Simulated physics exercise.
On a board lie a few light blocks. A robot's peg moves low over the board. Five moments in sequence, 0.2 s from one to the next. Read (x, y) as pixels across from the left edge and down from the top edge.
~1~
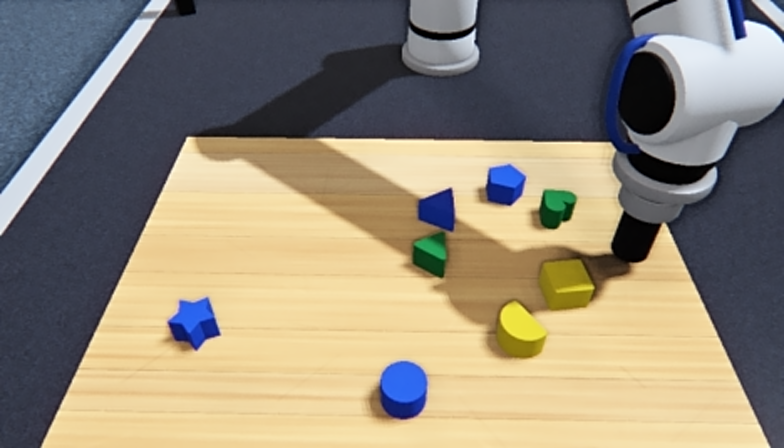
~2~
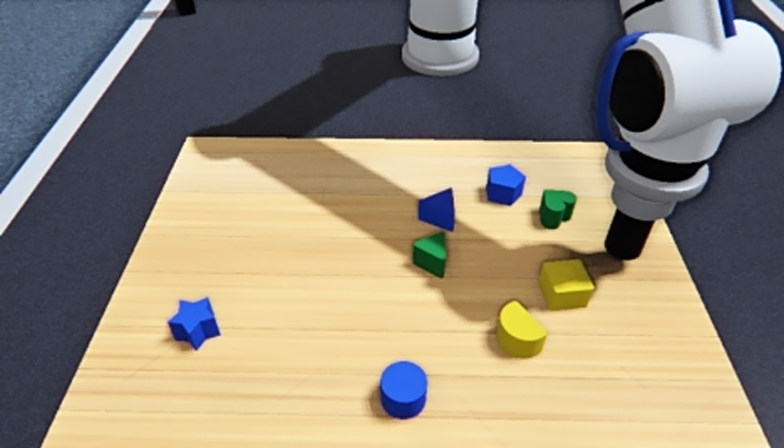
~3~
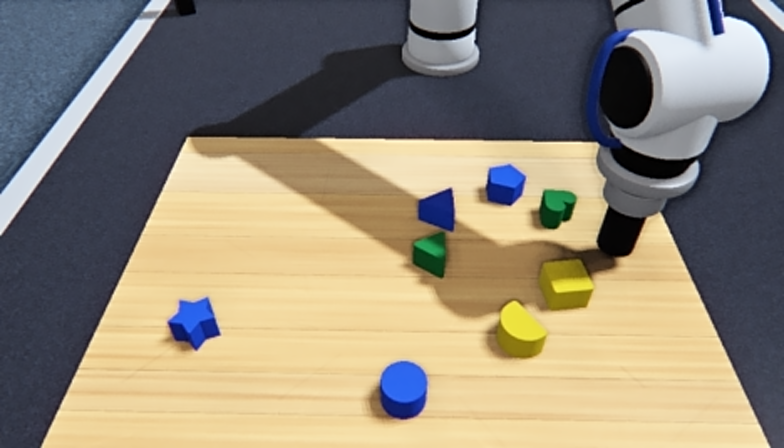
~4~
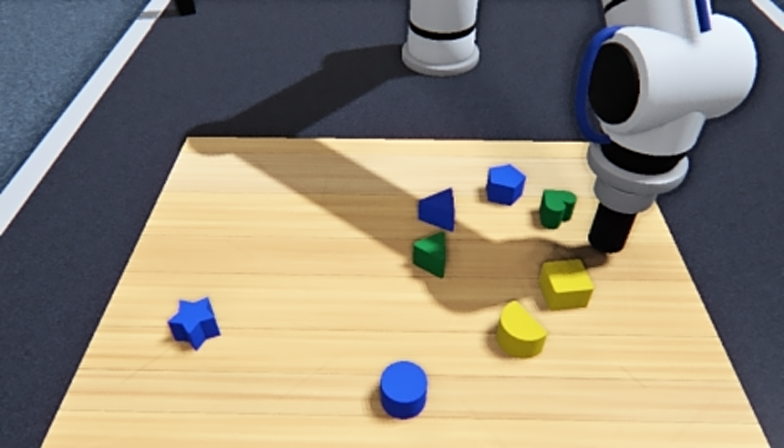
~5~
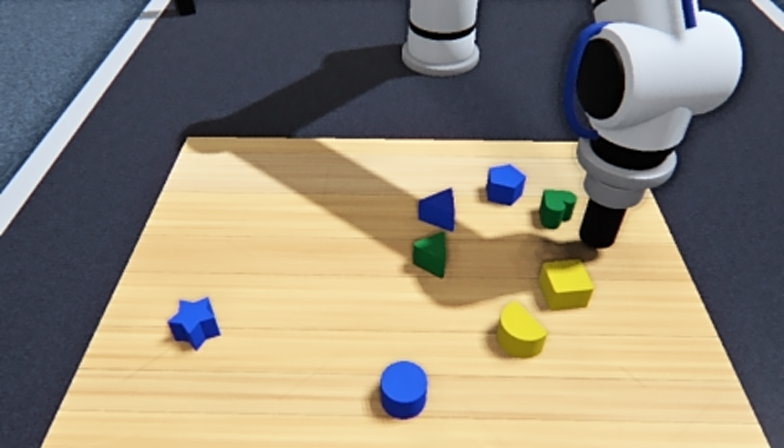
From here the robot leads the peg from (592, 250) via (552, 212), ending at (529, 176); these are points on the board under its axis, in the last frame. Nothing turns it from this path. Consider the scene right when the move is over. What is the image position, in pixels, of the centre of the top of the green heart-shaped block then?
Its top middle: (510, 146).
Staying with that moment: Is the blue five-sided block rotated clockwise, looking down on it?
Going by the path, no.
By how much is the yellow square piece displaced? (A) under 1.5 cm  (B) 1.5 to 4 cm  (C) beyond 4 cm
A (under 1.5 cm)
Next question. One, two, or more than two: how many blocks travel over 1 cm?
The answer will be two.
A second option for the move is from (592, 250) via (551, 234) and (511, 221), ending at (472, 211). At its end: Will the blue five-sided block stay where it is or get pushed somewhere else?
The block you're asking about stays where it is.
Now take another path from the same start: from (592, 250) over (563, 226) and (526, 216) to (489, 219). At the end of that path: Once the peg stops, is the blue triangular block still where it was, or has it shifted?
The answer is that it remains undisturbed.
On the path given first. One third of the way, peg (567, 210); green heart-shaped block (547, 189).
Two thirds of the way, peg (546, 186); blue five-sided block (497, 170), turned 45° anticlockwise; green heart-shaped block (527, 166).
At the end, peg (532, 163); blue five-sided block (494, 169), turned 55° anticlockwise; green heart-shaped block (510, 146); yellow square piece not moved.
